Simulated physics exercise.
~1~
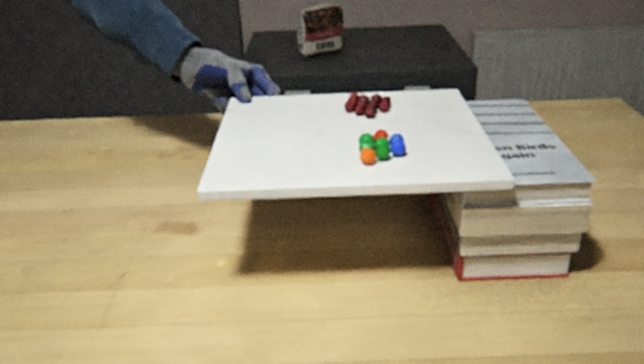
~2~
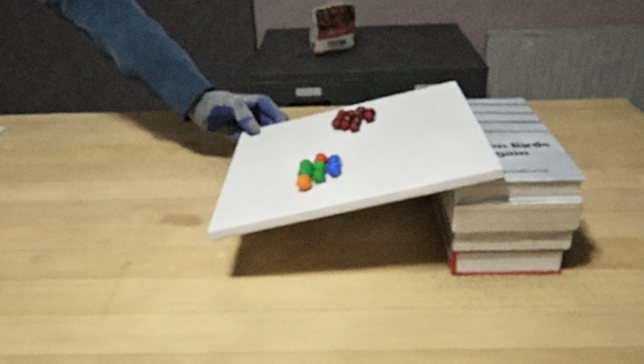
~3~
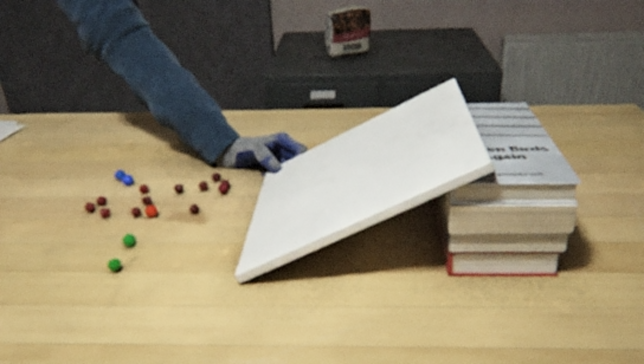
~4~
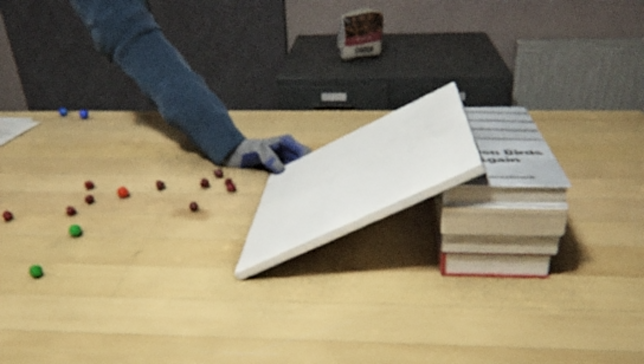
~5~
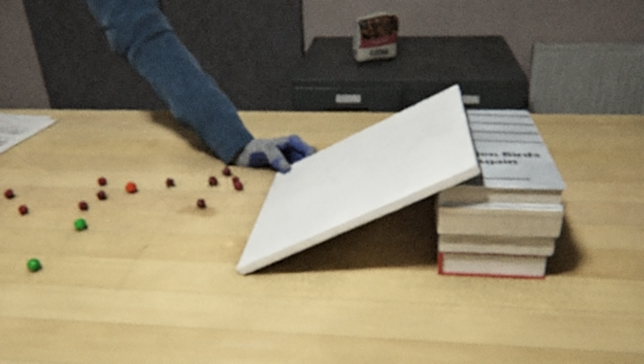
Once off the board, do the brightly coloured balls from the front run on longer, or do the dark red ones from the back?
The brightly coloured balls from the front run on longer. Most of them end up far from the board or out of view, while the dark red ones mostly stay nearer to it.
